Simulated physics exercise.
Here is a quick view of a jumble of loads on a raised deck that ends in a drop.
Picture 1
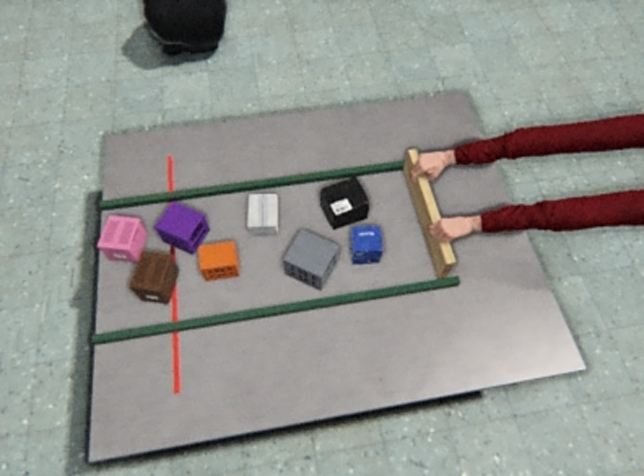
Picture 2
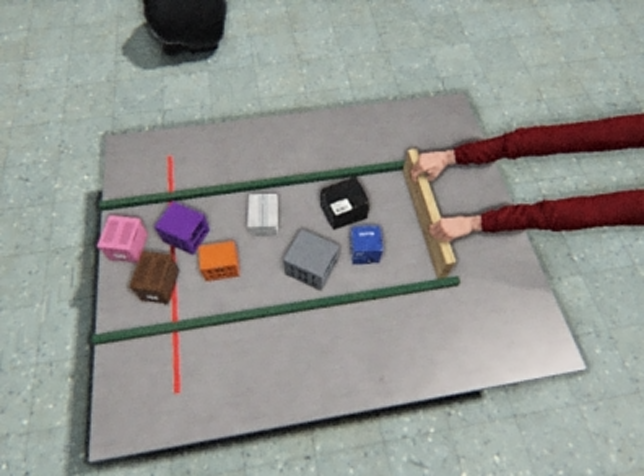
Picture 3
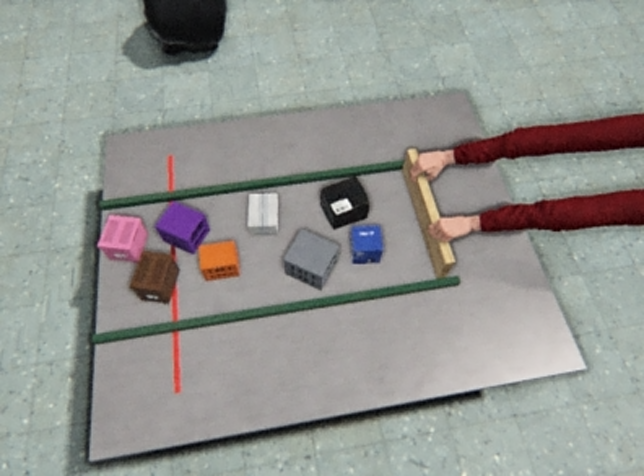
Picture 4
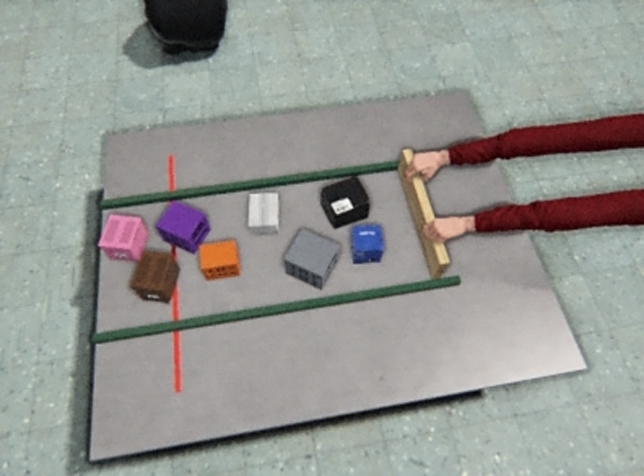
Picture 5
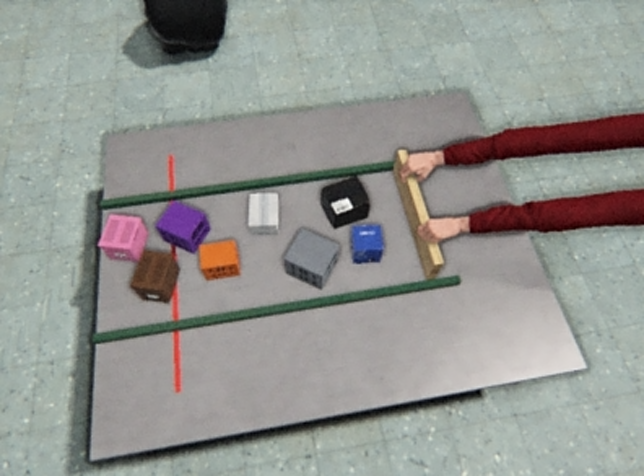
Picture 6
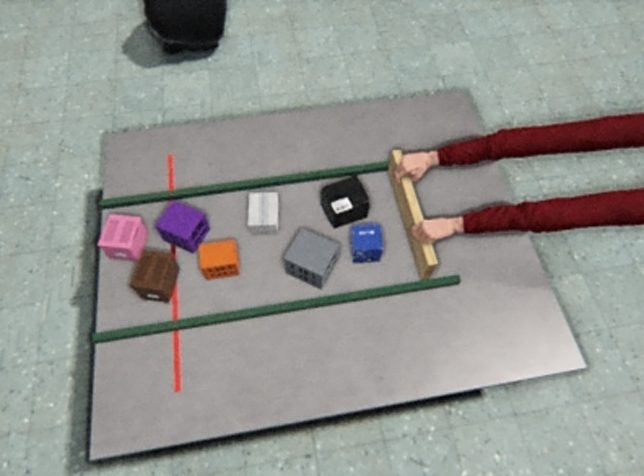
In the video, two hands in dark red sleeves hold a wooden plank at the right of several colourful boxes between green rails, then slide it slightly left, while the boxes and red line stay still.
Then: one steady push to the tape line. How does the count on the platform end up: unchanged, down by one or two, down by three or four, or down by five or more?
The edge claims three or four.
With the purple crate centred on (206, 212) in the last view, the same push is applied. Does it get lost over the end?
Starting there, it falls away.
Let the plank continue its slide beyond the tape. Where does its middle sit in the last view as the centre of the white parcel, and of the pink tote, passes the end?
When the white parcel crosses, the middle is near (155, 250); when the pink tote crosses, near (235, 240).
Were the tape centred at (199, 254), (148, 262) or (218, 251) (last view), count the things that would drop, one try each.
It would be 1, 5 and 1.
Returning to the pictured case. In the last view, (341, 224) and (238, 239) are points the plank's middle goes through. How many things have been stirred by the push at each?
I get 3 at the one place and 8 at the other.
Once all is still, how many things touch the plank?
The count in contact is 2.
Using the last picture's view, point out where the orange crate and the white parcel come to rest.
The orange crate at (128, 264), the white parcel at (114, 236).
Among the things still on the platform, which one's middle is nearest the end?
The white parcel.
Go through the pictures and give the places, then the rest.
The first picture shows pink tote (124, 240); brown tote (156, 279); purple crate (183, 229); plank (427, 213); tape (173, 259).
The second picture shows brown tote (156, 279); plank (427, 212).
The third picture shows purple crate (183, 228); white parcel (264, 215).
The fourth picture shows pink tote (125, 239); orange crate (220, 261).
The fifth picture shows brown tote (157, 278); black box (345, 203).
The sixth picture shows pink tote (125, 239); brown tote (157, 277); purple crate (184, 227); plank (410, 214); tape (173, 258).
Early on, none off yet; pink tote at rest near (125, 239); brown tote at rest near (157, 277); purple crate at rest near (184, 227).
A while later, none off yet; pink tote travelled a little near (114, 241); brown tote travelled a little near (148, 276); purple crate travelled about its own width near (156, 230).
Finally, the number that fall off is three or four; lost, purple crate, brown tote and pink tote.
